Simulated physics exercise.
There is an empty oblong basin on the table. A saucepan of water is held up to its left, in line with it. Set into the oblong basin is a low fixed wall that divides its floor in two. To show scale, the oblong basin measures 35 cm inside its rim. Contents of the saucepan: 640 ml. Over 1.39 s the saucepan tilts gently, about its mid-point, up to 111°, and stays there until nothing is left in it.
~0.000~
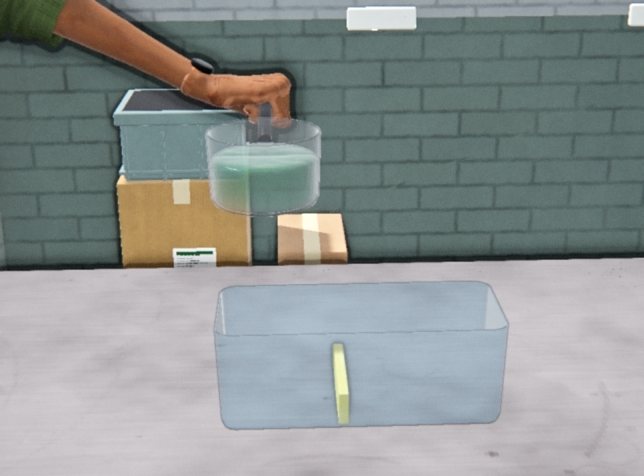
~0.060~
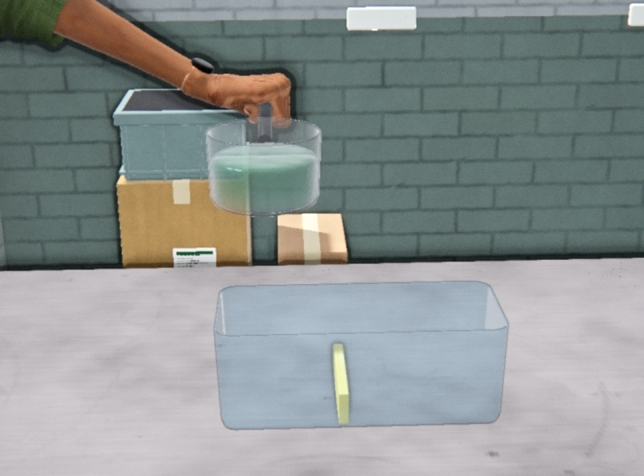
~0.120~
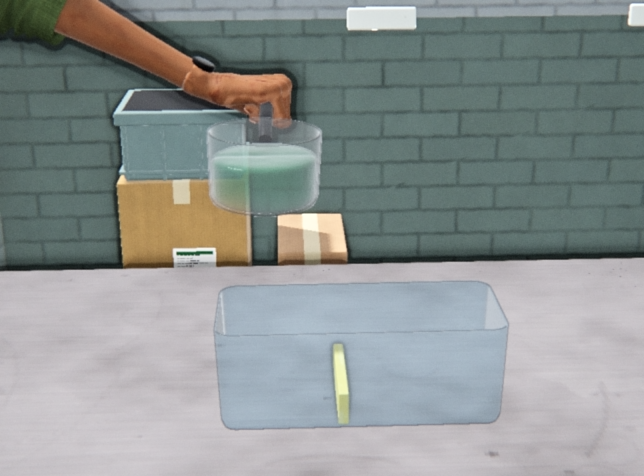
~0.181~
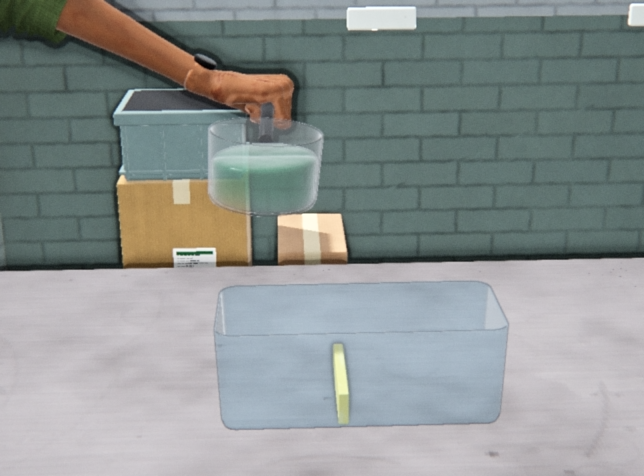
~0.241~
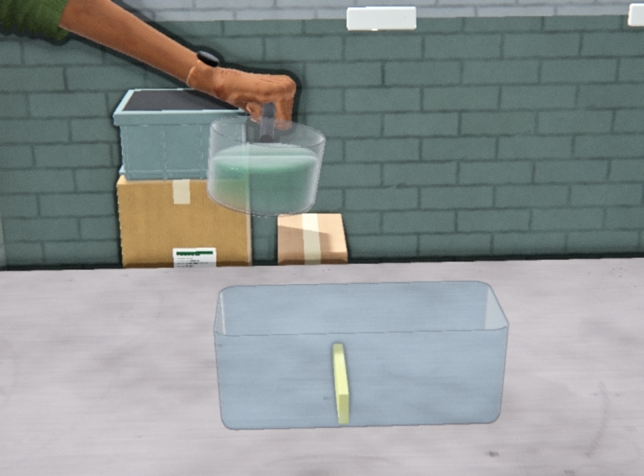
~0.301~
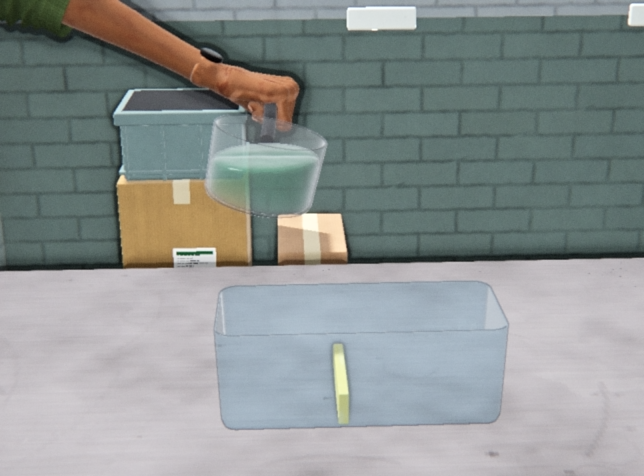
Clear saucepan of greenish water tilting slightly to the right, held by a hand above an empty oblong basin on a table.
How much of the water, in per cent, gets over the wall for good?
93 %.
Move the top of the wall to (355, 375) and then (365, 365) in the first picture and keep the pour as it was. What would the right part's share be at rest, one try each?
Respectively close to 80 and 75 %.
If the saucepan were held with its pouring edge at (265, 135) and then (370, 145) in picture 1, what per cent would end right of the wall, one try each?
40 per cent first, 95 per cent second.
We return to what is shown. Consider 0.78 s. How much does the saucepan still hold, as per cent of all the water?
At that time about 74 in a hundred parts are still held.
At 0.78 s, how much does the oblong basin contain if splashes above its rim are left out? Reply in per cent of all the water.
I reckon close to 2 percent of it.
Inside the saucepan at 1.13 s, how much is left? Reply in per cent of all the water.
Share remaining: Approx. 14 %.
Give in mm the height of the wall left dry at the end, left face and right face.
Left side: Around 40 mm. Right side: Around 20 mm.
By 0.78 s the tilt is 66° and 74 per cent is still to pour, 0 is left of the wall and 2 right of it.
By 1.13 s the tilt is 101° and 15 per cent is still to pour, 2 is left of the wall and 65 right of it.
By 1.49 s the tilt is 111° and 0 per cent is still to pour, 6 is left of the wall and 92 right of it.
By 1.89 s the tilt is 111° and 0 per cent is still to pour, 6 is left of the wall and 93 right of it.
At rest 6 per cent lies left of the wall, 93 right of it and 1 outside.
